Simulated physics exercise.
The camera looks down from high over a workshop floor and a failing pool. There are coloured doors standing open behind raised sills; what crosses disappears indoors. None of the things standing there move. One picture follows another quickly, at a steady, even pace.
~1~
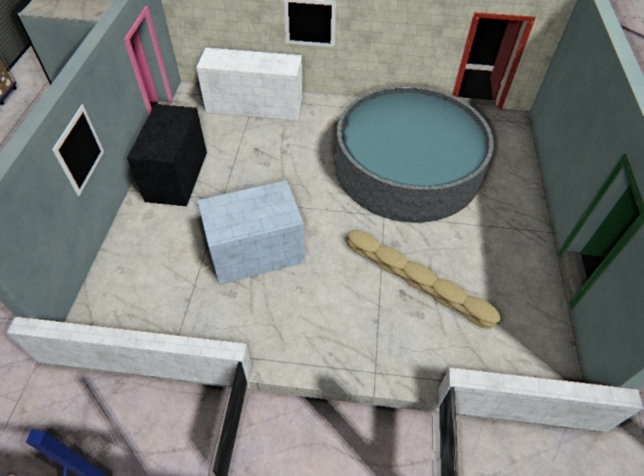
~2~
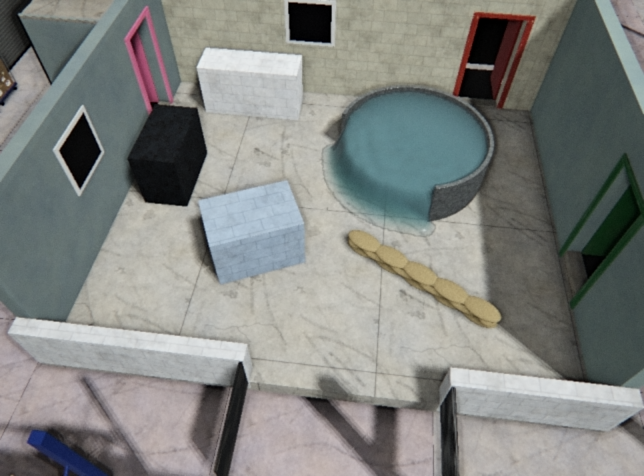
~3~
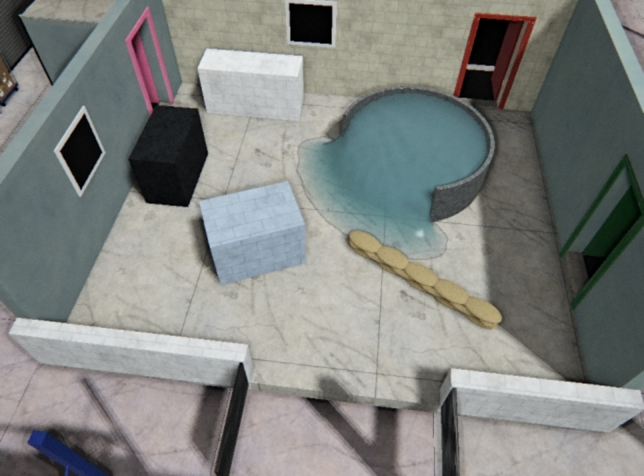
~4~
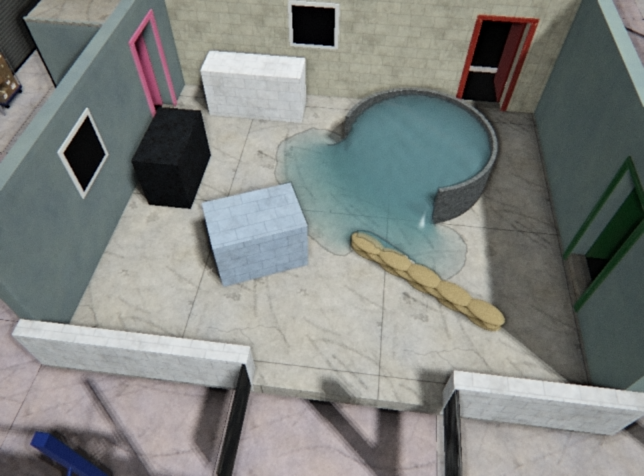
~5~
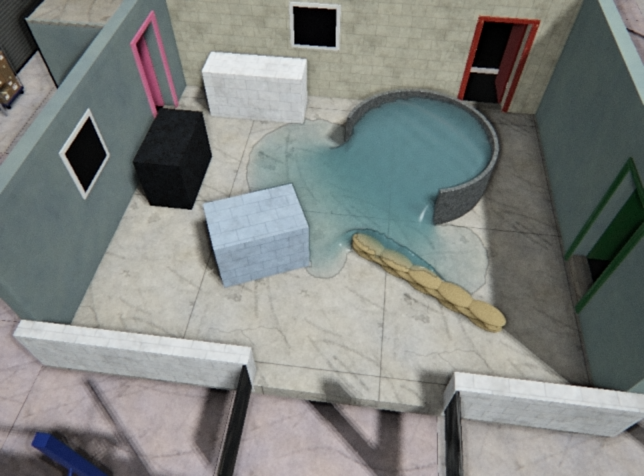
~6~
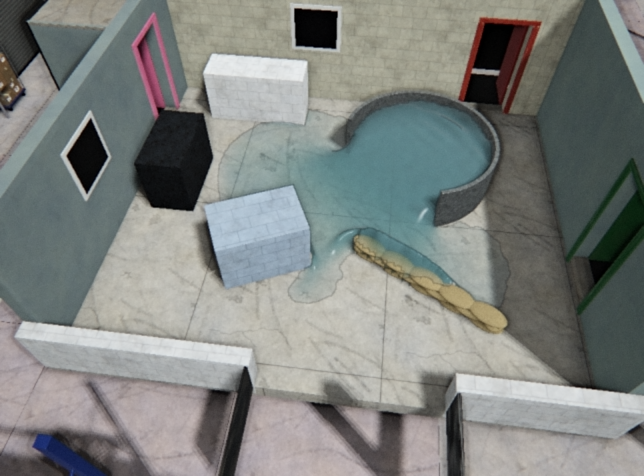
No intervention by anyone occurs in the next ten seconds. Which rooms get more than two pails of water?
One by one: The pink door goes over the limit, the green door keeps to the limit, the red door goes over the limit.
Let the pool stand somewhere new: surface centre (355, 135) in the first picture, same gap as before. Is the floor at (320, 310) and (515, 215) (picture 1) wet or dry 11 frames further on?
Soaked, bone-dry.
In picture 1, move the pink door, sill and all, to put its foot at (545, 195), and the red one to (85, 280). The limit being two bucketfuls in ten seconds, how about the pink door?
The pink door falls short.
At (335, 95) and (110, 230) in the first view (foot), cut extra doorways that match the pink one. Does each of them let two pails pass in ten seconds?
The first door ends up below and the second ends up above.
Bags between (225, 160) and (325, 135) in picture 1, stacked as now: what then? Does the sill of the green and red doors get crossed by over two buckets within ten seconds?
Green: Below the limit; red: Below the limit.
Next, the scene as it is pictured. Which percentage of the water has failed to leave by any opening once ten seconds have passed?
I'd say around 68 per cent.
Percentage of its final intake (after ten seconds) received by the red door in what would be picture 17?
Roughly 0 per cent.
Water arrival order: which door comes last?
It has to be the one in red.
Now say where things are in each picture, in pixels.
The first picture shows the round tank at (414, 136) is whole and still.
In the second picture, the front is at (429, 230), out from the gap at (357, 189).
In the third picture, the front is at (441, 248), out from the gap at (357, 191).
In the fourth picture, water pours out at (360, 194) and has run to (455, 268).
In the fifth picture, the front is at (271, 135), out from the gap at (361, 196).
In the sixth picture, water pours out at (362, 198) and has run to (234, 145).
A moment on, water covers 50 % of the floor; the pink door wet at the sill, nothing in, the green door not reached, the red door not reached.
Next, water covers 65 % of the floor; the pink door over two buckets in, the green door under two buckets in, the red door not reached.
Then, water covers 80 % of the floor; the pink door far over two buckets in, the green door under two buckets in, the red door not reached.
Later, water covers 95 % of the floor; the pink door far over two buckets in, the green door under two buckets in, the red door under two buckets in.
In the end, water covers 95 % of the floor; the pink door far over two buckets in, the green door under two buckets in, the red door over two buckets in.
